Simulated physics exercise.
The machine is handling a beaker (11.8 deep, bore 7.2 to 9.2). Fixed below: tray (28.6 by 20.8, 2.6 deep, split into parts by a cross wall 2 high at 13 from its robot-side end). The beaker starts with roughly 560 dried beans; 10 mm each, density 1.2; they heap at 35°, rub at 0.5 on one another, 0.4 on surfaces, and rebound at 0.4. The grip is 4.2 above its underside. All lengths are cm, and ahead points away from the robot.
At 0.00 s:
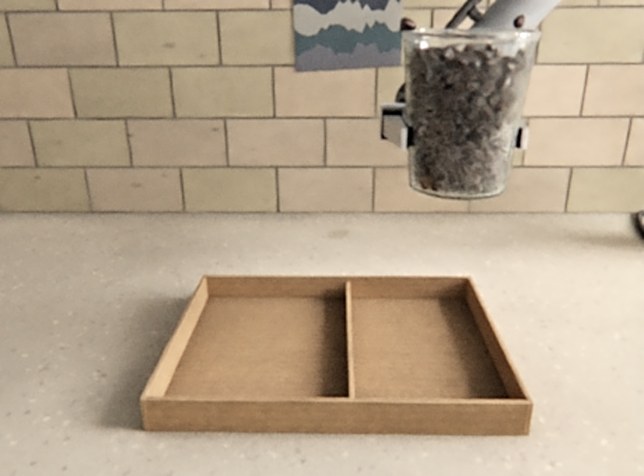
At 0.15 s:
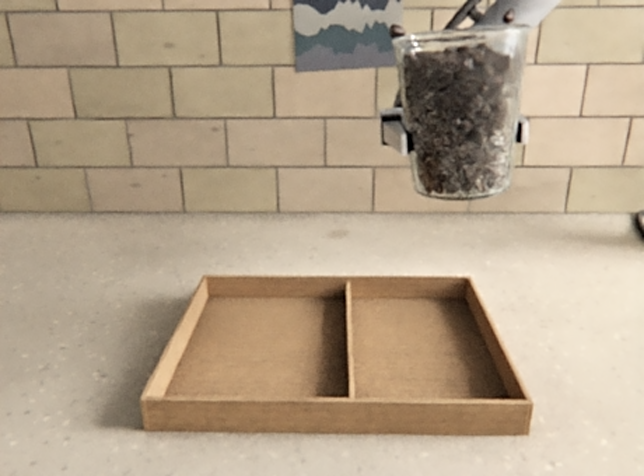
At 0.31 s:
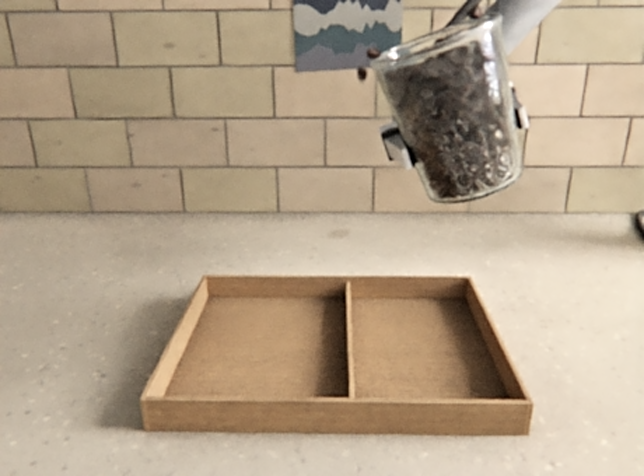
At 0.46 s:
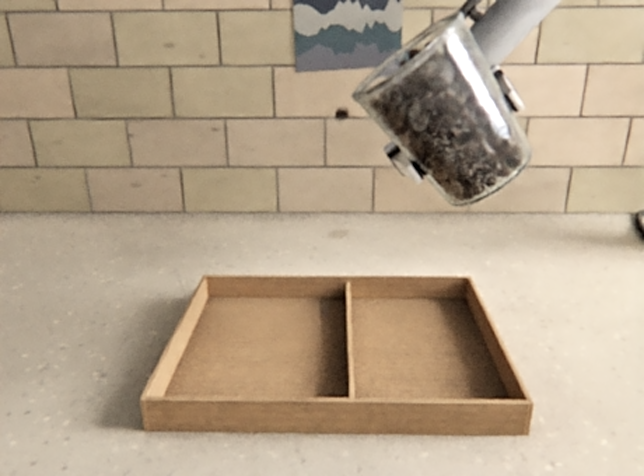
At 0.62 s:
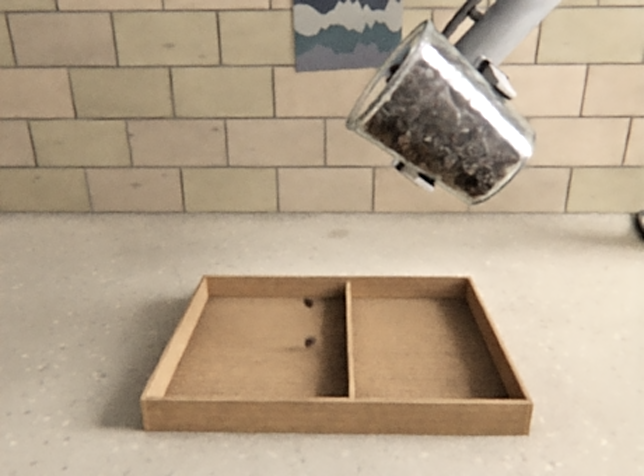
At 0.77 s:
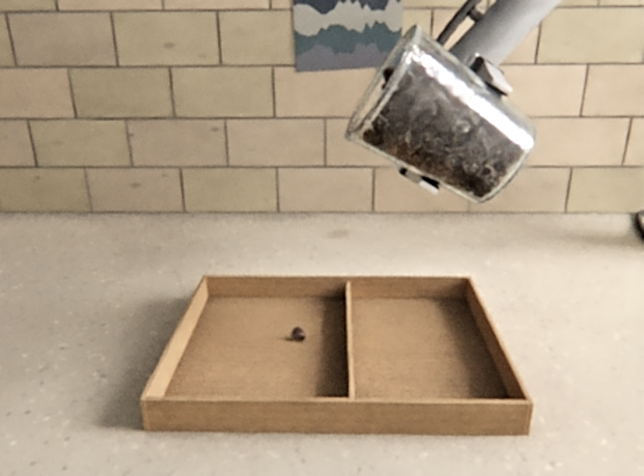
A clear beaker full of dark beans, held by a machine's gripper, tilted steadily to the left above a divided wooden tray, and a couple of beans dropped into the tray's left section.
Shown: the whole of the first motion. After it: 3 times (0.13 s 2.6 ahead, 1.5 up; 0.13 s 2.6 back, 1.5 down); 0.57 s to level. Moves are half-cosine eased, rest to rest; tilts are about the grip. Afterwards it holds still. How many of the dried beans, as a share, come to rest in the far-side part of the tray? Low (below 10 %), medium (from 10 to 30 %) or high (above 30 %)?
In the far-side part of the tray the share is medium, from 10 to 30 %.
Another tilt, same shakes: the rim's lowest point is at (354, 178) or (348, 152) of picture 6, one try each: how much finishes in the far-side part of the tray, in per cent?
Some 65 and 30 per cent.
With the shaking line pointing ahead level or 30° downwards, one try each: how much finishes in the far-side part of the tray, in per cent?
Some 10 and 5 per cent.
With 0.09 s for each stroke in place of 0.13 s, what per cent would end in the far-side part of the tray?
It would be near 40 per cent.
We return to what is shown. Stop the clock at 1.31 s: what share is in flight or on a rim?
Some 6 per cent.
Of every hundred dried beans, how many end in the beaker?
Roughly 80 per cent.
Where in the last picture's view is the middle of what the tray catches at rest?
At about (273, 347).
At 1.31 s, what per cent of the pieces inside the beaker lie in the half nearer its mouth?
Some 50 per cent.
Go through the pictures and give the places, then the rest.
In the first picture, beaker middle at (463, 114), level; upper third of the load around (464, 70), from x 405 to 520, top at y 25; 563 in the beaker.
In the second picture, beaker middle at (461, 115), tilted 6° forward; upper third of the load around (461, 70), from x 395 to 515, top at y 20.
In the third picture, beaker middle at (455, 116), tilted 20° forward; upper third of the load around (450, 74), from x 365 to 510, top at y 15; 562 in the beaker, 1 in flight or on a rim.
In the fourth picture, beaker middle at (449, 119), tilted 38° forward; upper third of the load around (439, 84), from x 325 to 520, top at y 40; 561 in the beaker, 1 in the far-side part, 1 in flight or on a rim.
In the fifth picture, beaker middle at (445, 123), tilted 52° forward; upper third of the load around (432, 90), from x 310 to 520, top at y 50; 561 in the beaker, 2 in the far-side part.
In the sixth picture, beaker middle at (444, 125), tilted 58° forward; upper third of the load around (430, 94), from x 295 to 520, top at y 55; 561 in the beaker, 2 in the far-side part.
After 1.31 s, tilted 58° forward, highest piece 24 above the table; 484 in the beaker, 42 in the far-side part, 2 on the table or floor, 35 in flight or on a rim.
After 1.85 s, tilted 27° forward, highest piece 27 above the table; 456 in the beaker, 102 in the far-side part, 2 in the robot-side part, 2 on the table or floor, 1 in flight or on a rim.
After 2.32 s, level, highest piece 28 above the table; 456 in the beaker, 103 in the far-side part, 2 in the robot-side part, 2 on the table or floor.
After 3.37 s, level, highest piece 28 above the table; 456 in the beaker, 103 in the far-side part, 2 in the robot-side part, 2 on the table or floor.
At rest, 456 in the beaker, 103 in the far-side part, 2 in the robot-side part, 2 on the table or floor. That is 18 % in the far-side part of the tray.
